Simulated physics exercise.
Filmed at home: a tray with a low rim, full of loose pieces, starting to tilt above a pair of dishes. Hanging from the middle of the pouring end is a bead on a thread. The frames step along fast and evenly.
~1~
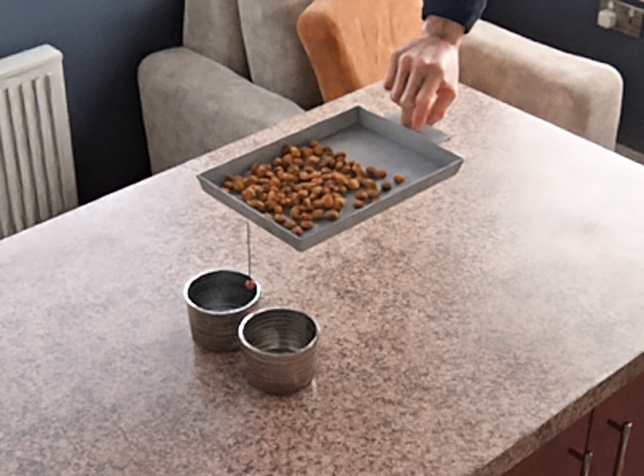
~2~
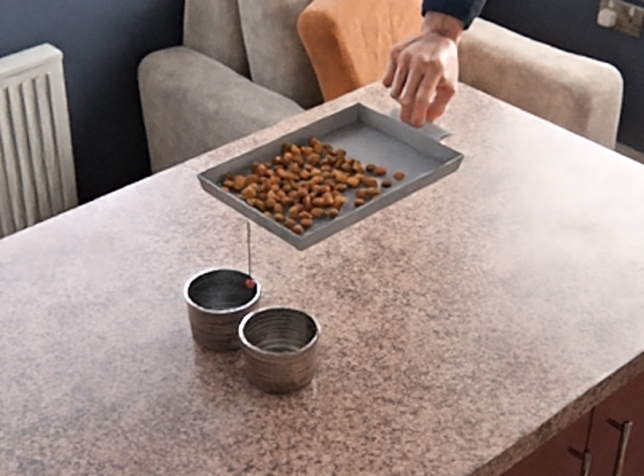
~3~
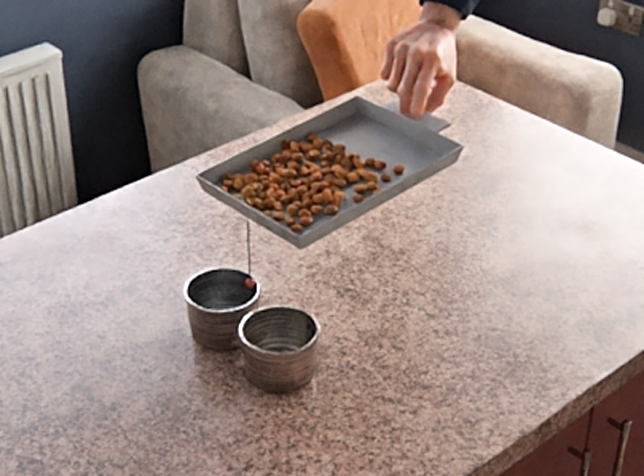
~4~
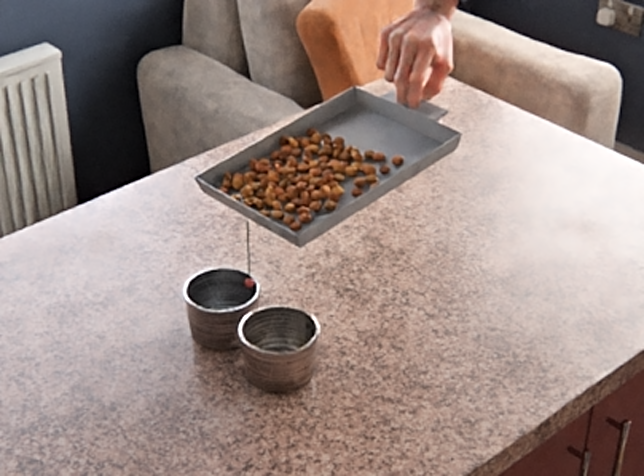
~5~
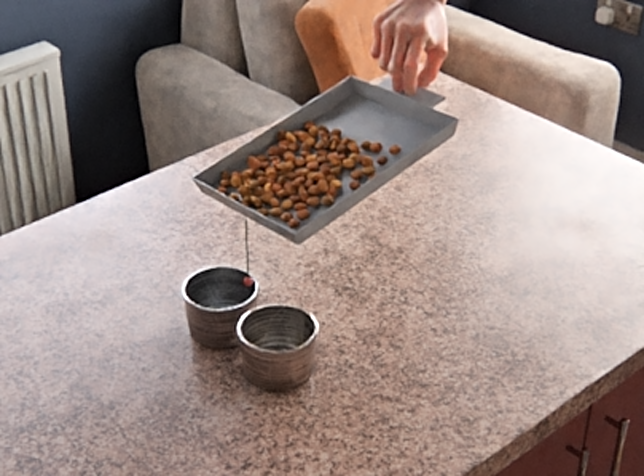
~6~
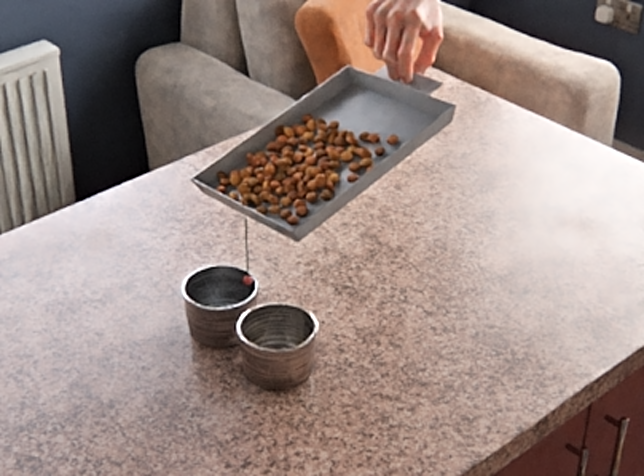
At first, a hand holds a shallow grey tray of brown kibble level above two metal dishes on a speckled countertop, a small red bead hanging from its near end. Then the hand lifts the far end gradually, and the tray tips clearly toward its left corner while the kibble stays bunched together.
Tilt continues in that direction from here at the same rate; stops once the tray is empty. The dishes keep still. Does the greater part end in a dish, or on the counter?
I'd say the dishes miss most of it, honestly.
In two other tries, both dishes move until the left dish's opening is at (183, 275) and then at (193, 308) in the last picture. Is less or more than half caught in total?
The pair would catch the greater share the first time and the lesser share the second time.
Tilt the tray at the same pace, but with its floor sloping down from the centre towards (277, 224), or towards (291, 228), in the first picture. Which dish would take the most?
The right-side dish first and The right-side dish second.
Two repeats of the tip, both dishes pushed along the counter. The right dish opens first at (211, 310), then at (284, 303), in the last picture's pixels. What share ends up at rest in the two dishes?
Roughly 60% the first time and 20% the second time.
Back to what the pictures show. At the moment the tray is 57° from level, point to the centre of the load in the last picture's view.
Look close to (257, 157) in the last picture.
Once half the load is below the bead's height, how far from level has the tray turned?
Angle: Approx. 90 degrees.
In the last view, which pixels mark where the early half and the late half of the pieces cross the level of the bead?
I'd place the first part at (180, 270) and the rest at (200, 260).
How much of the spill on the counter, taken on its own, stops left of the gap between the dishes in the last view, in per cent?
Close to 100 per cent.
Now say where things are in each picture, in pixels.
In the first frame, corners of the pouring end at (203, 175) and (301, 235), level; middle of the load at (305, 187), bits of cat kibble; left dish at (195, 322); right dish at (251, 364); bead on its thread at (250, 285).
In the second frame, corners of the pouring end at (203, 174) and (301, 234), level; middle of the load at (305, 185).
In the third frame, corners of the pouring end at (202, 174) and (300, 233), tipped barely, lowest at the left corner; middle of the load at (304, 182).
In the fourth frame, corners of the pouring end at (200, 176) and (298, 231), tipped a little, lowest at the left corner; middle of the load at (303, 178).
In the fifth frame, corners of the pouring end at (198, 177) and (295, 229), tipped a little, lowest at the left corner; middle of the load at (301, 173).
In the sixth frame, corners of the pouring end at (197, 177) and (293, 227), tipped clearly, lowest at the left corner; middle of the load at (299, 168); left dish at (192, 317); right dish at (249, 359).
Soon, tray tipped steeply; all on the tray.
A while on, tray tipped right over; about a quarter on the tray; about a quarter in the left dish; about a third outside both; about a quarter in the air.
Towards the end, tray tipped past a quarter turn; about a third in the left dish; about two thirds outside both.
Finally, tray tipped past a quarter turn; none in the right dish; about a third in the left dish; about two thirds outside both.
